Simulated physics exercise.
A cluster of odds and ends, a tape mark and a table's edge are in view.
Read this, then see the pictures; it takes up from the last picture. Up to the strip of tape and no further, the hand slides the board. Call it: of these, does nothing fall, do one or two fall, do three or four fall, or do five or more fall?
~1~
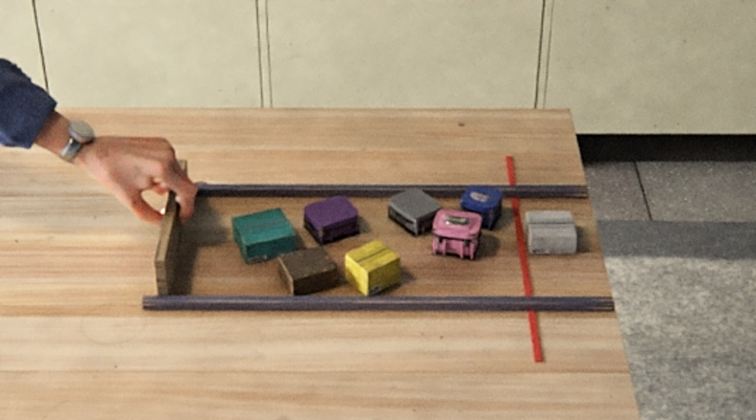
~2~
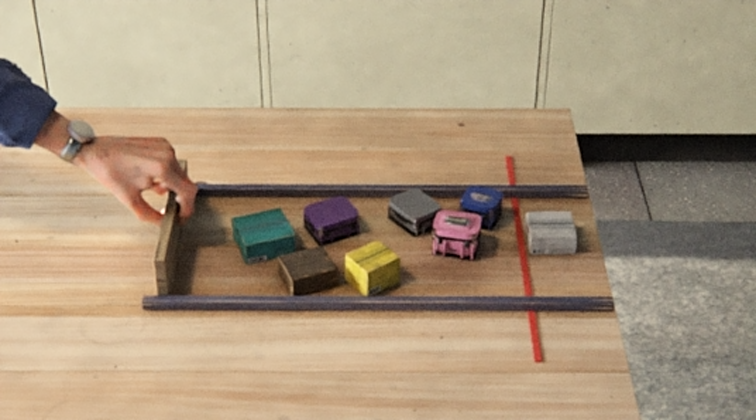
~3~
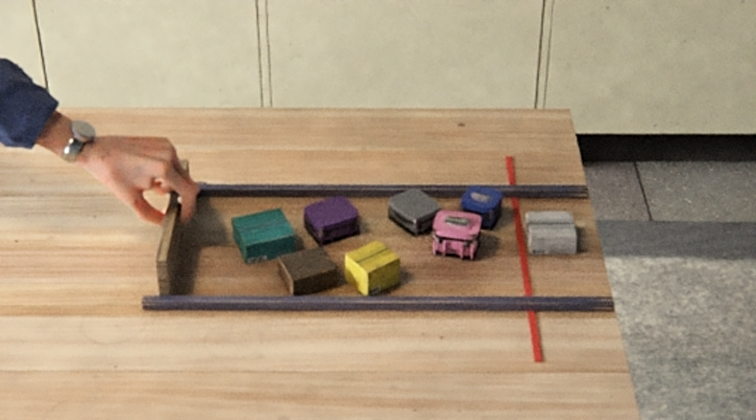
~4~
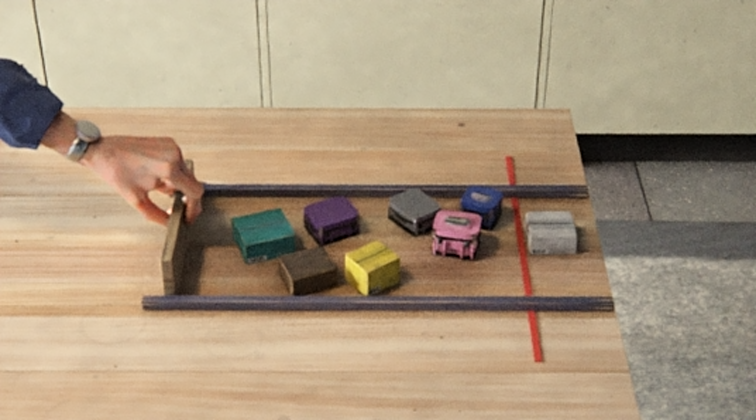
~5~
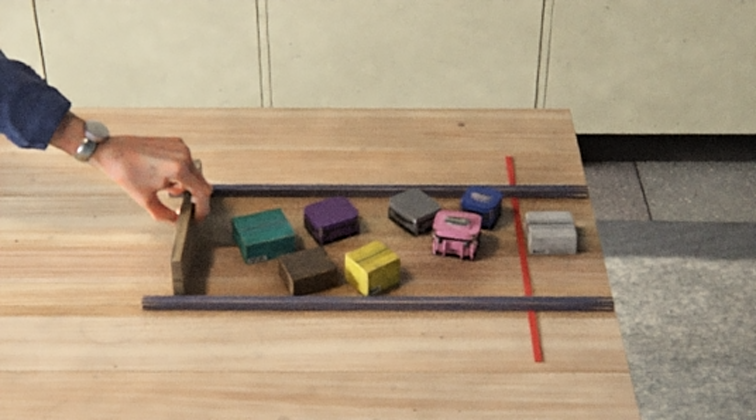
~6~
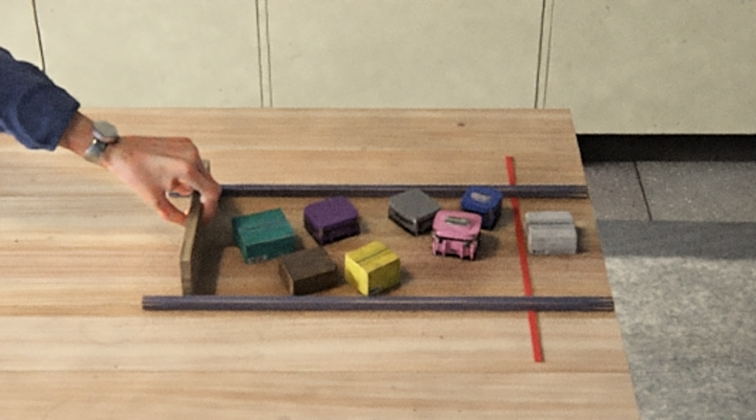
One or two fall.
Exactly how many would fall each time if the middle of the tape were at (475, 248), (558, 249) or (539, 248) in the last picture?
In order, 0, 5 and 4.
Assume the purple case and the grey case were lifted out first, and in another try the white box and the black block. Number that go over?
In order, the numbers are 1 and 1.
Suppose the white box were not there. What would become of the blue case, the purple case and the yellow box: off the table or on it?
The blue case tumbles off; the purple case holds on; the yellow box is kept.
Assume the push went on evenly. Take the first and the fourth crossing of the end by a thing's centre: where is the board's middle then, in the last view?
The first one at (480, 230), the next at (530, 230).
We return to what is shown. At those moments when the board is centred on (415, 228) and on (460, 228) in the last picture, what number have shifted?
At the first point the count is 7, at the second it's 8.
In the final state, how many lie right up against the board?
So the total is 3.
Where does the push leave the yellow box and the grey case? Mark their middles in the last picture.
Yellow box: About (600, 277); grey case: About (574, 209).
Early on, none off yet; white box at rest near (551, 233); blue case at rest near (481, 208); pink case at rest near (457, 234).
Finally, the number that fall off is one or two; lost, blue case and white box.
